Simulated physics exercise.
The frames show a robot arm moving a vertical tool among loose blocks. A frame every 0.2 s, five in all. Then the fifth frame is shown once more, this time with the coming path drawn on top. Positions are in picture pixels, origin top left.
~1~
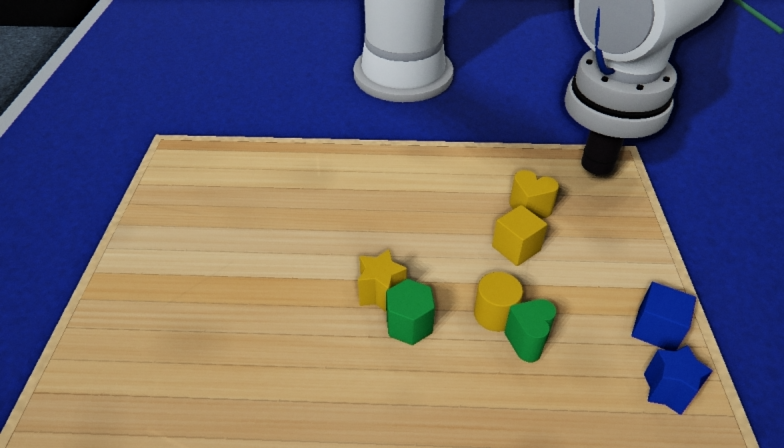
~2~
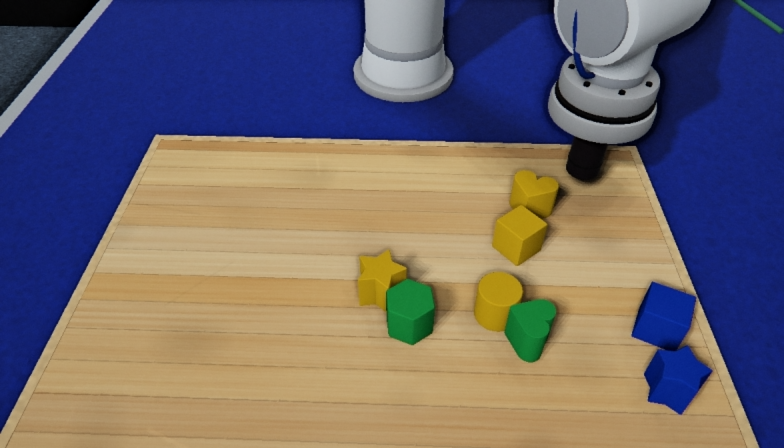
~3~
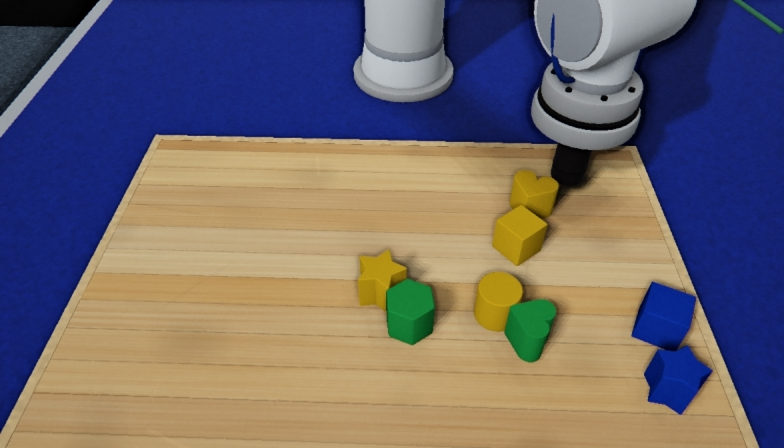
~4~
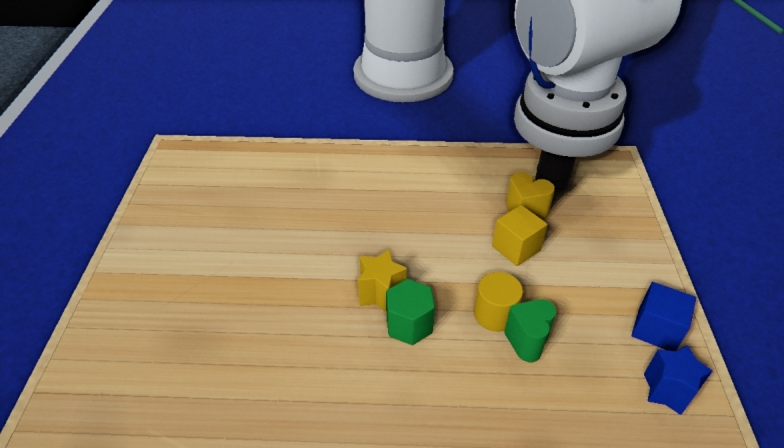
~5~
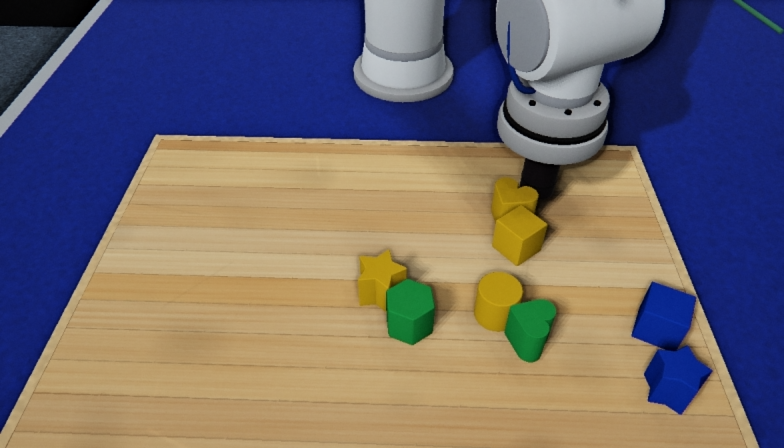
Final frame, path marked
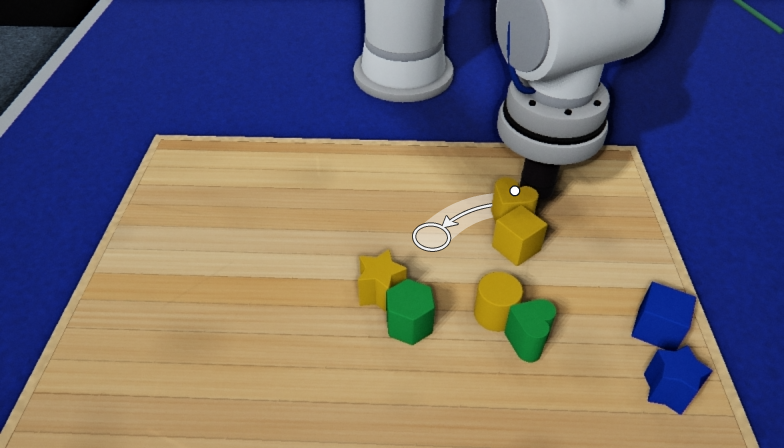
In the video, a robot arm moves its black vertical tool left along the far side of a wooden board, nudging a yellow heart block slightly left beside a yellow square piece while the other blocks stay still.
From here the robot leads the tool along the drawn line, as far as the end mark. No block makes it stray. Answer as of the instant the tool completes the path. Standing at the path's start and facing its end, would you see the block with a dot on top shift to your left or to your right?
Toward the left.
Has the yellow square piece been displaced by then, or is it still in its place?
Once the path ends, it is where it was.
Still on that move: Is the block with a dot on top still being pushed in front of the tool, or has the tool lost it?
As far as I can tell, the block with a dot on top has dropped away to the side or behind.
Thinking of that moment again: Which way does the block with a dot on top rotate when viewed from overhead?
Against the clock.
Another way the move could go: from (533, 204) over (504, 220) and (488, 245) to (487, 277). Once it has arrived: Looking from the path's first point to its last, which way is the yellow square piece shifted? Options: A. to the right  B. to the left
B (to the left)
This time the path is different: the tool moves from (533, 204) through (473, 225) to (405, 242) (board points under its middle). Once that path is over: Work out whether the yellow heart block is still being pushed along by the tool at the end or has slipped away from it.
Pushed along.
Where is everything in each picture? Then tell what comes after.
Tip of the tool at (597, 166), middles of tops, yellow heart block at (535, 183), yellow square piece at (522, 221), in the first picture.
Tool at (582, 171), nothing pushed, in the second picture.
Tool at (567, 176), nothing pushed, in the third picture.
Tool at (552, 183), yellow heart block at (531, 185), in the fourth picture.
Tool at (536, 189), yellow heart block at (515, 191), yellow square piece at (522, 221), in the fifth picture.
The line goes from (533, 204) over (494, 205) and (459, 216) to (432, 237); the dot is on the yellow heart block.
On the path given first. One third of the way, tool at (495, 191); yellow heart block at (492, 199), turned 25° anticlockwise.
Two thirds of the way, tool at (460, 202); yellow heart block at (479, 210), turned 70° anticlockwise.
At the end, tool at (433, 223); yellow heart block at (475, 213), turned 95° anticlockwise; yellow square piece unmoved.
